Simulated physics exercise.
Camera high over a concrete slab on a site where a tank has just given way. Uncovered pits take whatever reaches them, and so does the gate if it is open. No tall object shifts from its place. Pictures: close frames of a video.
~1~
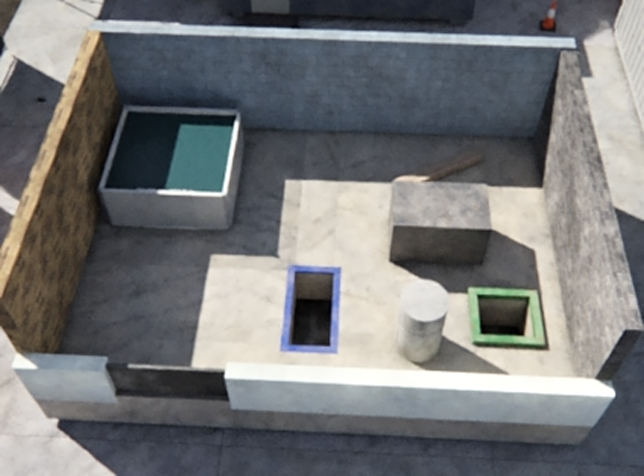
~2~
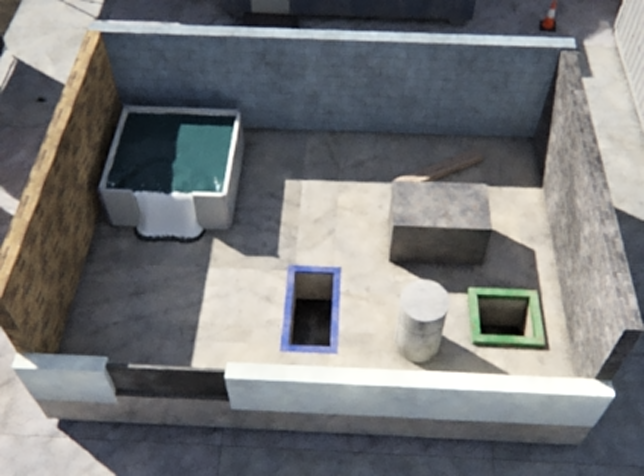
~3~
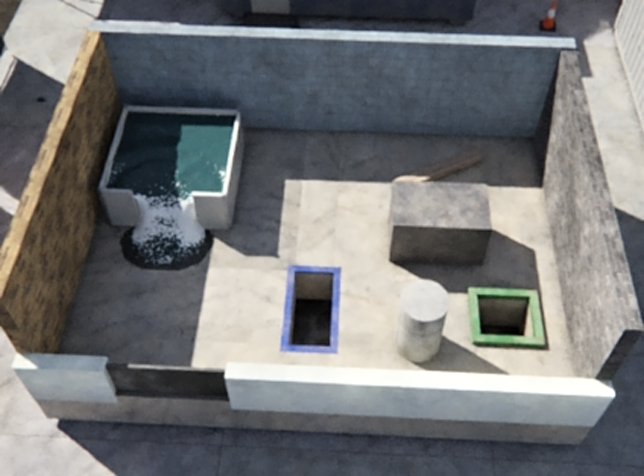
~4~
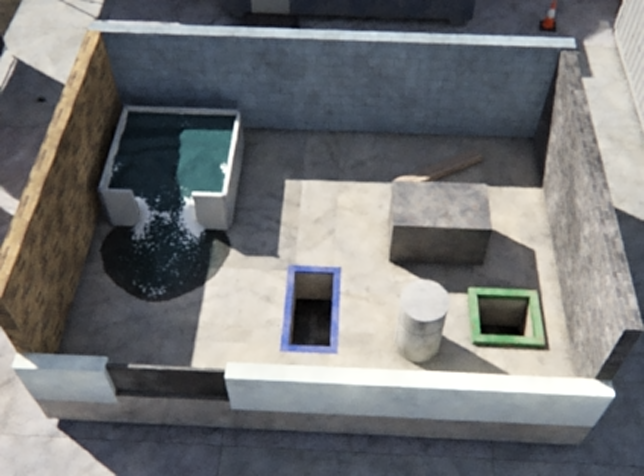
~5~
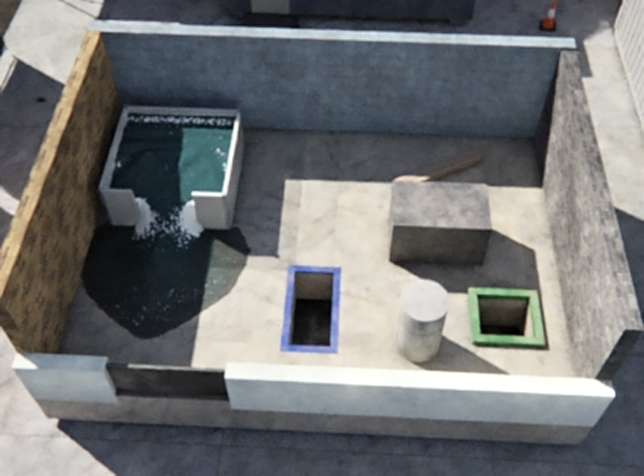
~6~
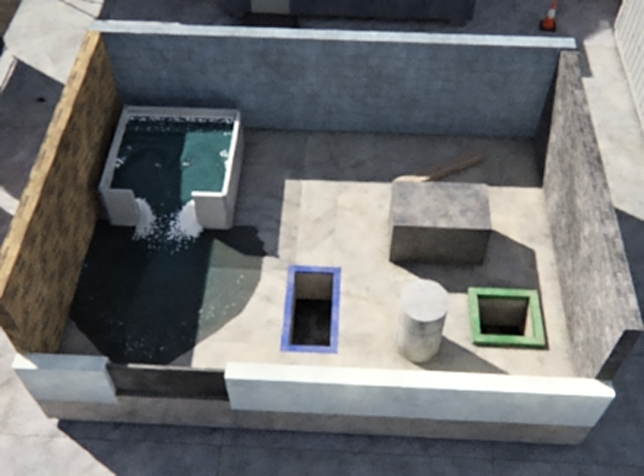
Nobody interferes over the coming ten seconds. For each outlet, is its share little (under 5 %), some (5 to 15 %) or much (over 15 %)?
Shares: The gate gets little; the green pit gets little; the blue pit gets much.
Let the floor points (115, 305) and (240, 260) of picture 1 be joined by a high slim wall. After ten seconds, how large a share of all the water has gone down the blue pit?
Share for blue - 20 in a hundred.
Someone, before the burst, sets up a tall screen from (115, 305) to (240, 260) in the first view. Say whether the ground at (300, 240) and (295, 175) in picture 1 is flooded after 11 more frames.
Going by the list, I'd say reached by the flood, then reached by the flood.
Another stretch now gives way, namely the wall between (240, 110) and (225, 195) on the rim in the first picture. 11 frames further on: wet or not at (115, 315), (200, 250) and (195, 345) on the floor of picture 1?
First point spared, second point spared, third point spared.
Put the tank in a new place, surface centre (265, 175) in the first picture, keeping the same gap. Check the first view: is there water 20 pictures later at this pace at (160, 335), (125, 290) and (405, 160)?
In order: Inundated, then inundated, then unflooded.
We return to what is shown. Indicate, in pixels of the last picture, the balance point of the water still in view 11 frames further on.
Centre of the water: Near (172, 248).
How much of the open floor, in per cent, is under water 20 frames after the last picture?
By my count, 40 percent.
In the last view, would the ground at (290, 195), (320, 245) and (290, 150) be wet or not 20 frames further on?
Note - in order: Not inundated / not inundated / not inundated.
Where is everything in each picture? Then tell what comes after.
In the first frame, the tank at (173, 152) is whole and still.
In the second frame, water pours out at (168, 215) and has run to (199, 235).
In the third frame, water pours out at (168, 216) and has run to (182, 265).
In the fourth frame, water pours out at (168, 216) and has run to (160, 298).
In the fifth frame, the front is at (152, 333), out from the gap at (168, 216).
In the sixth frame, the front is at a hidden place, out from the gap at (168, 215).
A moment on, water covers 25 % of the floor; the gate 0 %, the green pit 0 %, the blue pit 0 %.
Next, water covers 30 % of the floor; the gate 0 %, the green pit 0 %, the blue pit 1 %.
Then, water covers 40 % of the floor; the gate 0 %, the green pit 0 %, the blue pit 6 %.
Later, water covers 60 % of the floor; the gate 0 %, the green pit 0 %, the blue pit 19 %.
In the end, water covers 90 % of the floor; the gate 0 %, the green pit 0 %, the blue pit 31 %.
